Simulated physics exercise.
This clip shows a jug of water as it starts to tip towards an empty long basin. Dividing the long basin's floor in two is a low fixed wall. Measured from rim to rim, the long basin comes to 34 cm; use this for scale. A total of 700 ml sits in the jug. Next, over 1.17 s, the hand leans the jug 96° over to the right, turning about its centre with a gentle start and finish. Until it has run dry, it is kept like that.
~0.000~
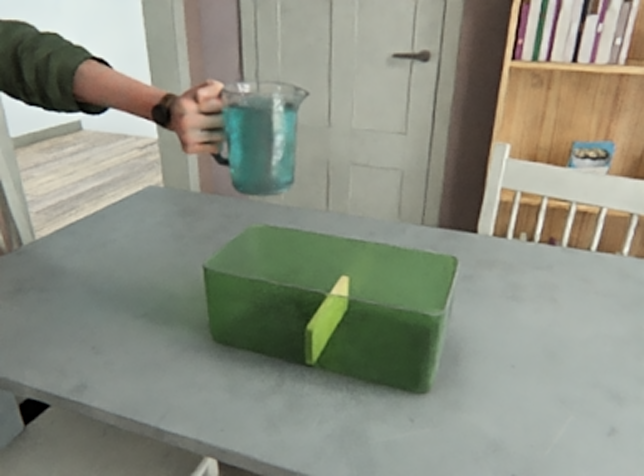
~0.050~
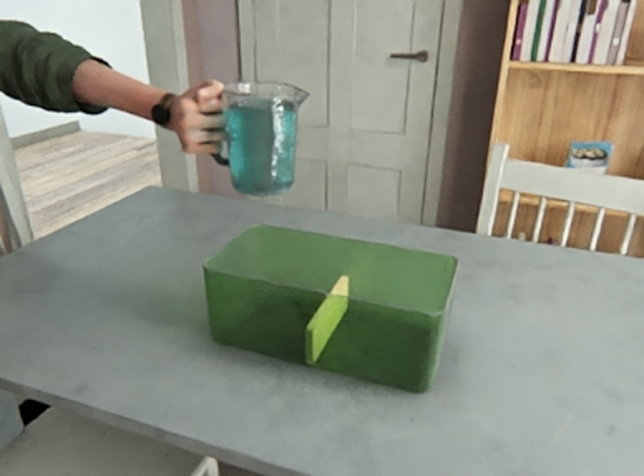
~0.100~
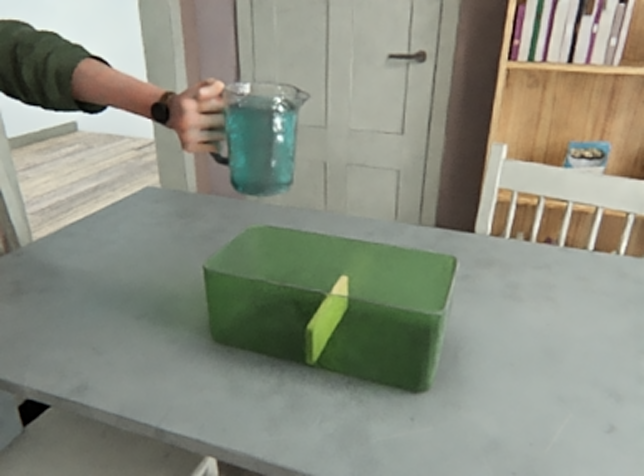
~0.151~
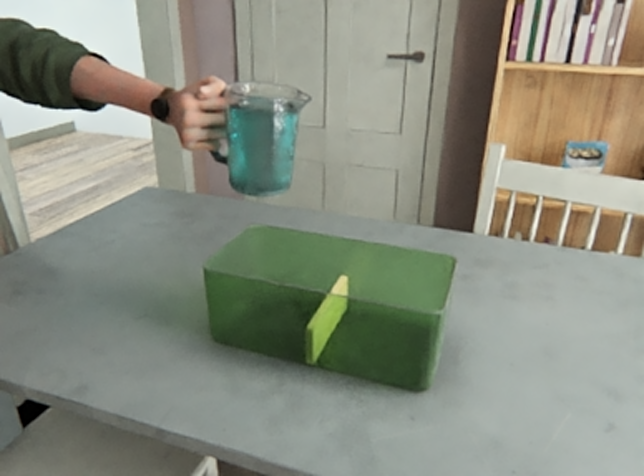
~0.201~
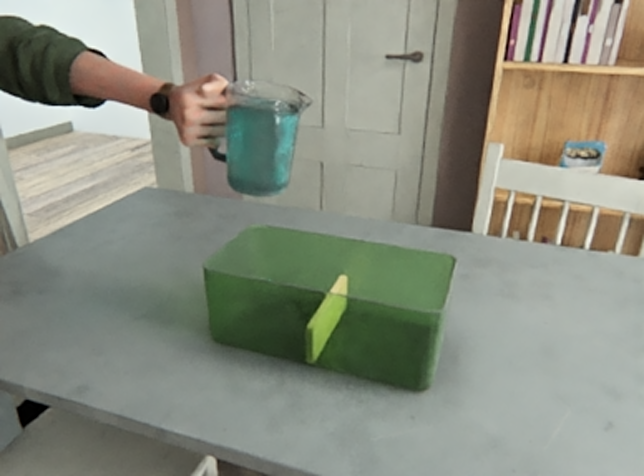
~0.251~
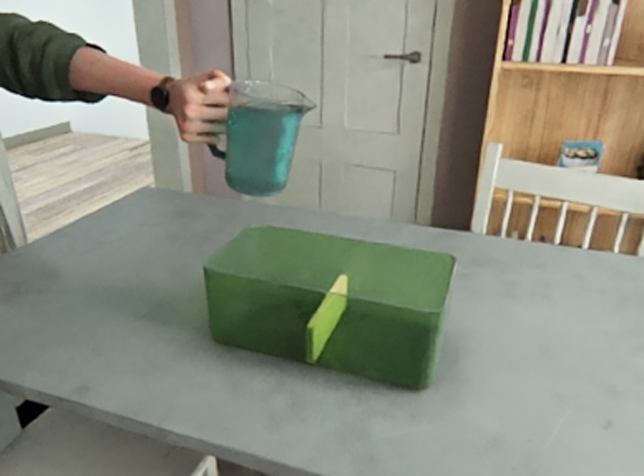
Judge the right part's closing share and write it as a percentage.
I would judge it at 95 per cent.
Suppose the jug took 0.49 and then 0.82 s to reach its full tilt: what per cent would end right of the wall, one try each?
95 in a hundred, followed by 95 in a hundred.
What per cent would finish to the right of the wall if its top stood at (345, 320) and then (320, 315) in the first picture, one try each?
The first try gives 90 percent and the second 90 percent.
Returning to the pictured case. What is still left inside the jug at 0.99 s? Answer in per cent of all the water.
Roughly 44 percent remains.
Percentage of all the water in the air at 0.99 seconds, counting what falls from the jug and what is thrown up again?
Close to 22 %.
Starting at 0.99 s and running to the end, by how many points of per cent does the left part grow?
Roughly 3 in a hundred.
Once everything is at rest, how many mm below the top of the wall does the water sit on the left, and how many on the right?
Looks like roughly 60 mm on the left and roughly 36 mm on the right.
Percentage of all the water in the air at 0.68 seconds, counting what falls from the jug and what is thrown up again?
12 %.
After 0.68 s the tilt is 60° and 87 per cent is still to pour, 0 is left of the wall and 2 right of it.
After 0.99 s the tilt is 90° and 44 per cent is still to pour, 0 is left of the wall and 34 right of it.
After 1.32 s the tilt is 96° and 9 per cent is still to pour, 2 is left of the wall and 81 right of it.
After 1.67 s the tilt is 96° and 1 per cent is still to pour, 2 is left of the wall and 95 right of it.
In the end 3 per cent lies left of the wall, 95 right of it and 1 outside.
